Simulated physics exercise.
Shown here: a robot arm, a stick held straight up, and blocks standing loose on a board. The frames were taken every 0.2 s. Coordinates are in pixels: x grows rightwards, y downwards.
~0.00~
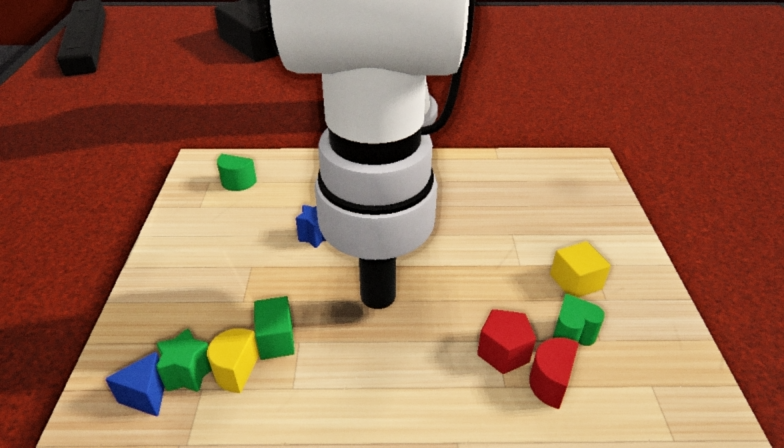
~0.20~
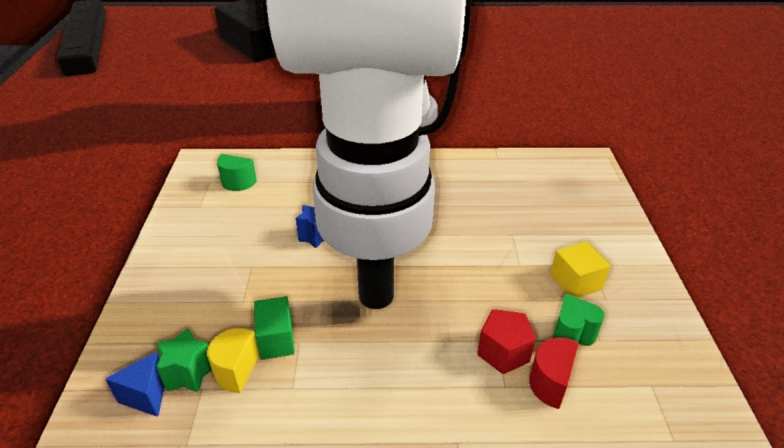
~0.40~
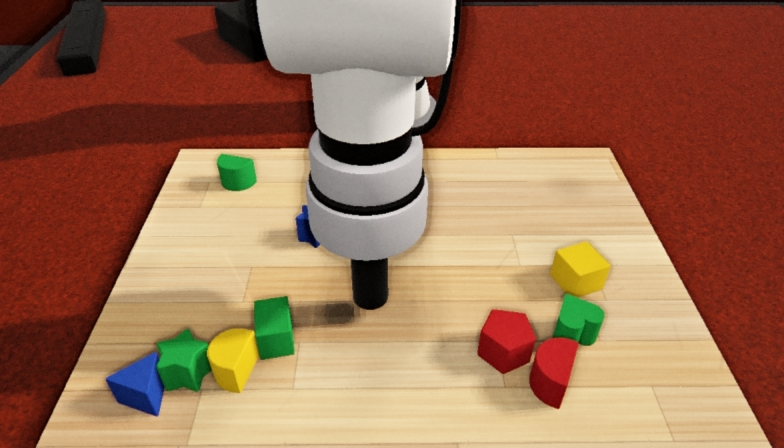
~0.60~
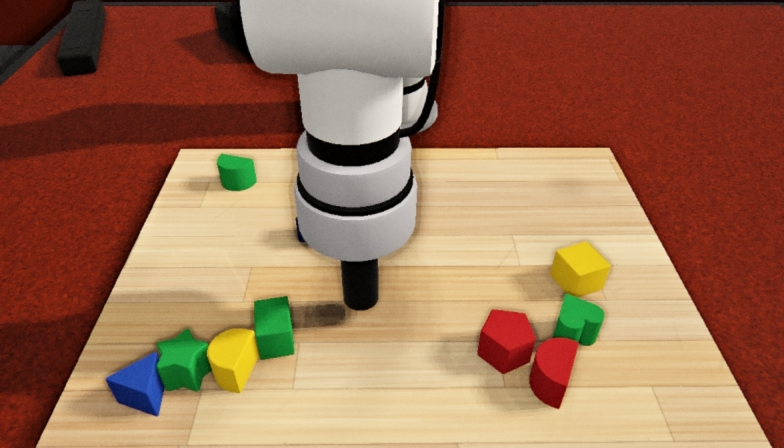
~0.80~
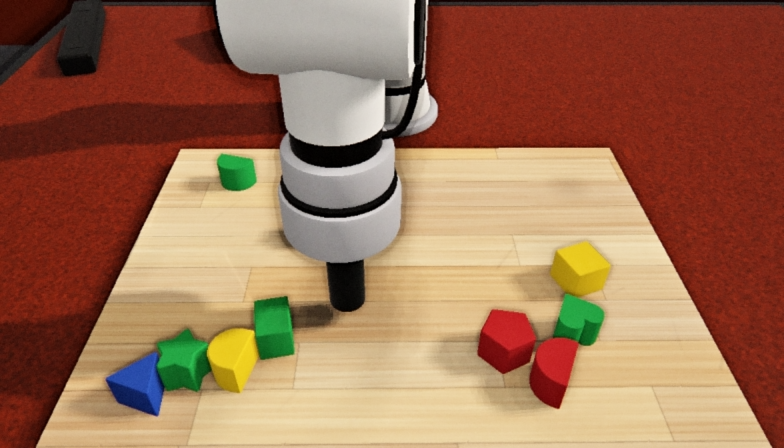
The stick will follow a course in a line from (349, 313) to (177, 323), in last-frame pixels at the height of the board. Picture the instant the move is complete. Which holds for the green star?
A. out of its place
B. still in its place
Answer: B.
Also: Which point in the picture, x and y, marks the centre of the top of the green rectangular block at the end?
It will likely be found at (248, 323).
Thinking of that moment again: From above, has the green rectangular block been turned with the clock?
My answer is no.
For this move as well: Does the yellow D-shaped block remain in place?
In short: No.
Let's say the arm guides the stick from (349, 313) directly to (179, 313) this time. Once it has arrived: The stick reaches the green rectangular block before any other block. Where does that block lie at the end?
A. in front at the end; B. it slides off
That would be B.
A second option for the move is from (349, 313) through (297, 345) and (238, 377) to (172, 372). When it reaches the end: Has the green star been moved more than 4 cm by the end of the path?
Final answer: Yes.
On the path given first. One third of the way, stick (289, 303); green rectangular block (263, 318), turned 30° anticlockwise.
Two thirds of the way, stick (231, 306); yellow D-shaped block (223, 357), turned 15° clockwise; green rectangular block (248, 323), turned 80° anticlockwise.
At the end, stick (172, 309); green star in place; yellow D-shaped block (223, 357), turned 15° clockwise; green rectangular block (248, 323), turned 80° anticlockwise.
